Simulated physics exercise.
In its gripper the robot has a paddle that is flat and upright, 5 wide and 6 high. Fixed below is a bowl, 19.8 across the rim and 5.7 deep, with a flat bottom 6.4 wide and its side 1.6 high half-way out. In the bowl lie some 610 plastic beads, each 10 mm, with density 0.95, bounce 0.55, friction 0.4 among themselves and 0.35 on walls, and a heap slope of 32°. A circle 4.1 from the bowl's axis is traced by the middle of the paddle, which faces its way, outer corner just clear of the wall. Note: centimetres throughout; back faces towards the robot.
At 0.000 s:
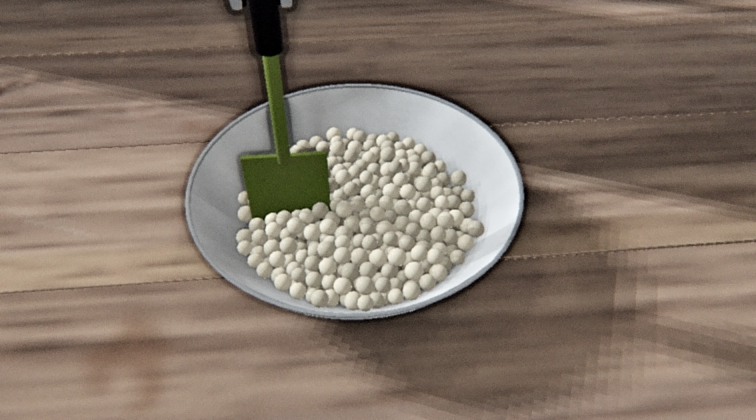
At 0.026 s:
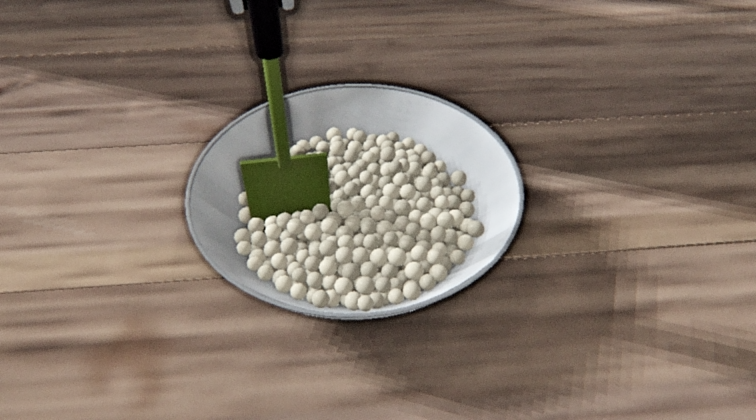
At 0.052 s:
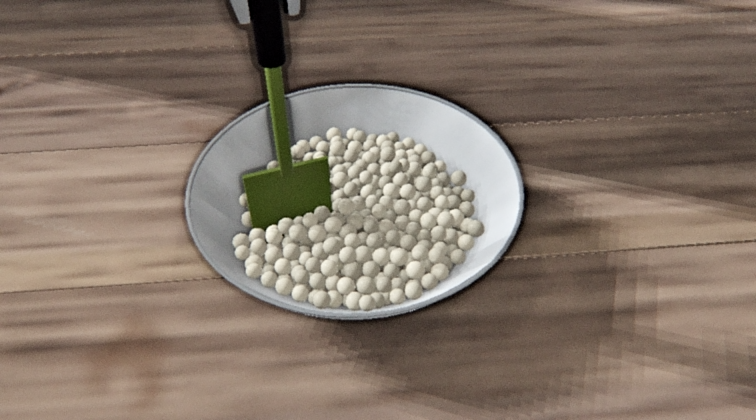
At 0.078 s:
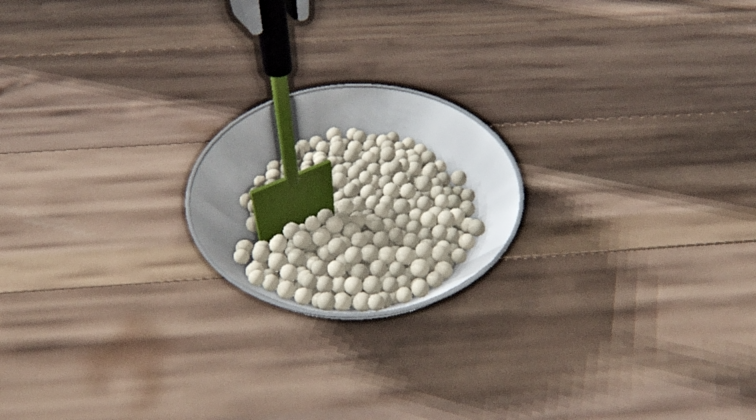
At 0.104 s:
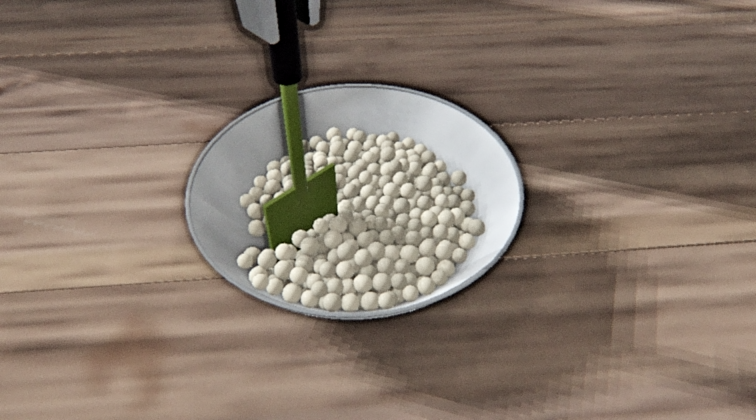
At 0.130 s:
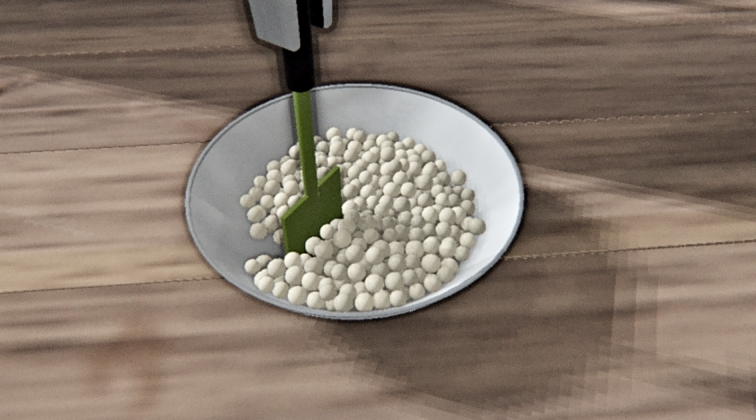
At the start, a green paddle held by a gripper stands among whitish beads on the left side of a pale bowl on a wooden surface. After barely moving, it sweeps toward the viewer and slightly right, turning gradually as it pushes through the beads, which shift and bunch beside its blade.
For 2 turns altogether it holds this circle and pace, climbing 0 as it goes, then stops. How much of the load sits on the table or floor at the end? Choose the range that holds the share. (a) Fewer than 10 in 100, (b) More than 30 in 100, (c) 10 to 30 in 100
c, 10 to 30 in 100.
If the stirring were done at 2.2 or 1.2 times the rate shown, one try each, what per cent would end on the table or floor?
Roughly 60 and 25 per cent.
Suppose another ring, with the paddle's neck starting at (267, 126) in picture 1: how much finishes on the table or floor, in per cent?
About 30 percent ends up on the table or floor.
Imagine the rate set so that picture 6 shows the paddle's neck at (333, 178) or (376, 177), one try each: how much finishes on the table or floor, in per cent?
Some 35 and 55 per cent respectively.
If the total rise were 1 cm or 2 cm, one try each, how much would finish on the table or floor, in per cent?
Roughly 15 and 10 per cent.
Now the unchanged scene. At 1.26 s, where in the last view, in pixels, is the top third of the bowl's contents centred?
Around (396, 147).
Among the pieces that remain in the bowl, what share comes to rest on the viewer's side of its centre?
I'd put it near 60 per cent.
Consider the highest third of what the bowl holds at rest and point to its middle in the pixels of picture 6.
I'd say close to (289, 241).
After 0.69 s, 315° round, highest piece 8 above the table; 540 in the bowl, 63 on the table or floor, 4 in flight or on the tool.
After 1.26 s, 219° round, highest piece 8 above the table; 499 in the bowl, 101 on the table or floor, 7 in flight or on the tool.
After 1.74 s, 0° round, highest piece 6 above the table; 479 in the bowl, 128 on the table or floor.
After 2.44 s, 0° round, highest piece 6 above the table; 479 in the bowl, 128 on the table or floor.
At rest, 479 in the bowl, 128 on the table or floor. That is 21 % on the table or floor.
